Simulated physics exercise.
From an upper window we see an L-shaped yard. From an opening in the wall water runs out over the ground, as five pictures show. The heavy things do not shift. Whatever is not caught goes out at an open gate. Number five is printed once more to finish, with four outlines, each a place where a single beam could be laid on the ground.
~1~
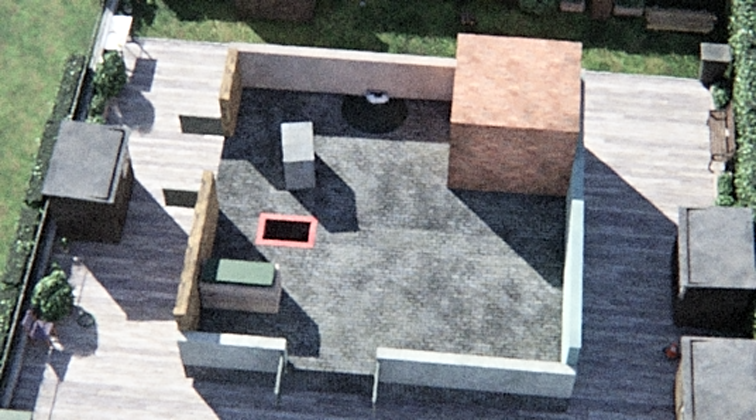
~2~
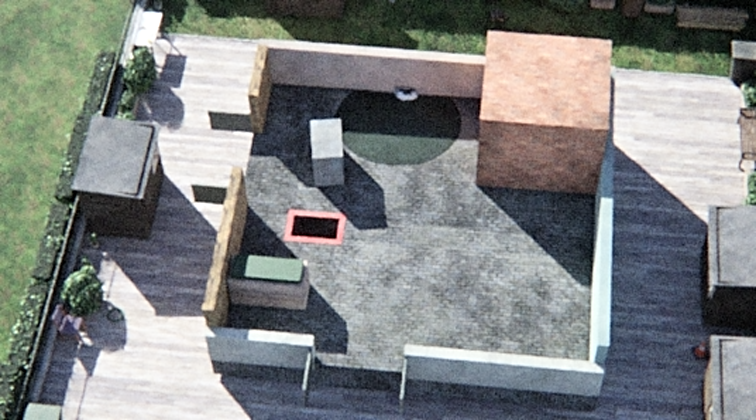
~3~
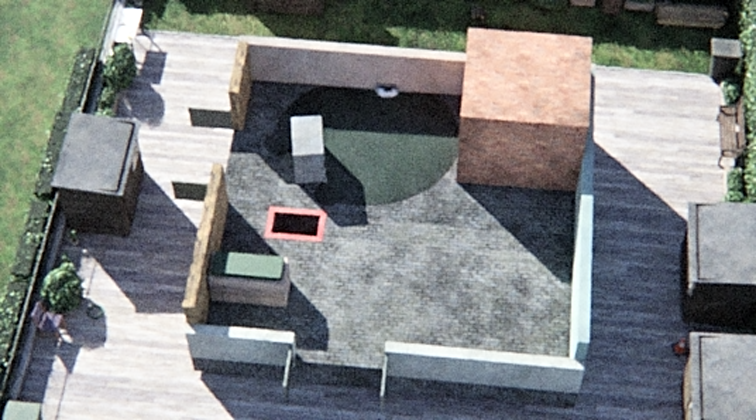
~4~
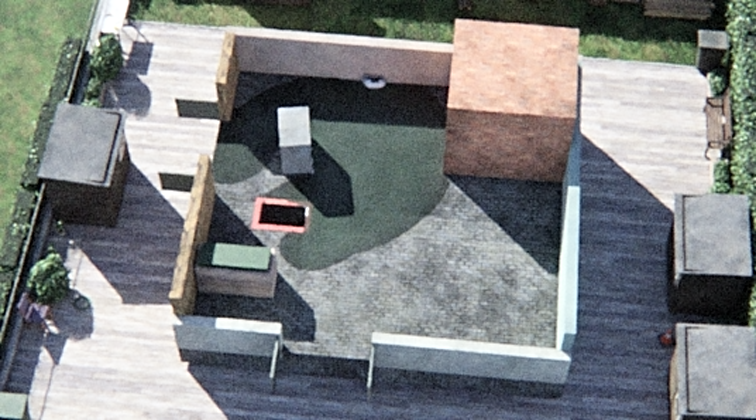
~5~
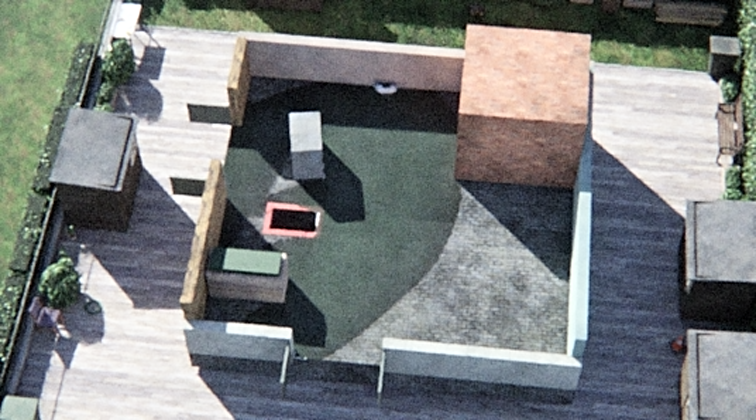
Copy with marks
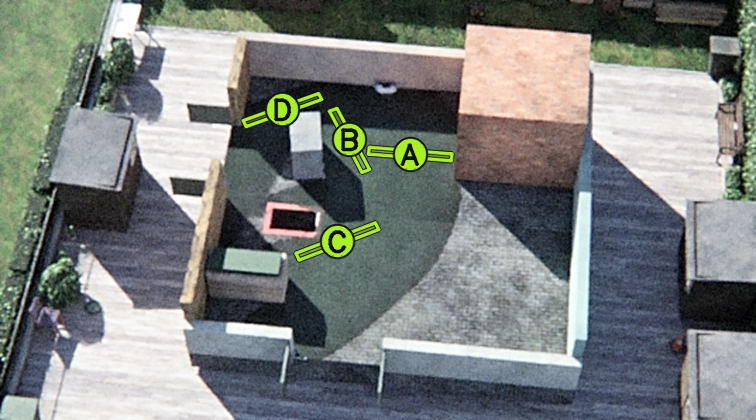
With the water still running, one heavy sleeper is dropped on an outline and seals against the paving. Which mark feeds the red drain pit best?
Use place C.
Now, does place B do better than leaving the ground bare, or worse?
Place B is worse.
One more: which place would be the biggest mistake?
That is place B.
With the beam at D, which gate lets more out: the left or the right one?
The right gate.
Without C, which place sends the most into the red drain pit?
D it is.
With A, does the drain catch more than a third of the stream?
No, it does not.
In lime, A from (368, 150) to (451, 157); B from (333, 109) to (365, 170); C from (297, 256) to (377, 226); D from (244, 123) to (320, 96).
With A, about 16 % of the stream goes into the red drain pit, about 83 % out by the gates.
With B, about 8 % of the stream goes into the red drain pit, about 91 % out by the gates.
With C, about 45 % of the stream goes into the red drain pit, about 54 % out by the gates.
With D, about 25 % of the stream goes into the red drain pit, about 74 % out by the gates.
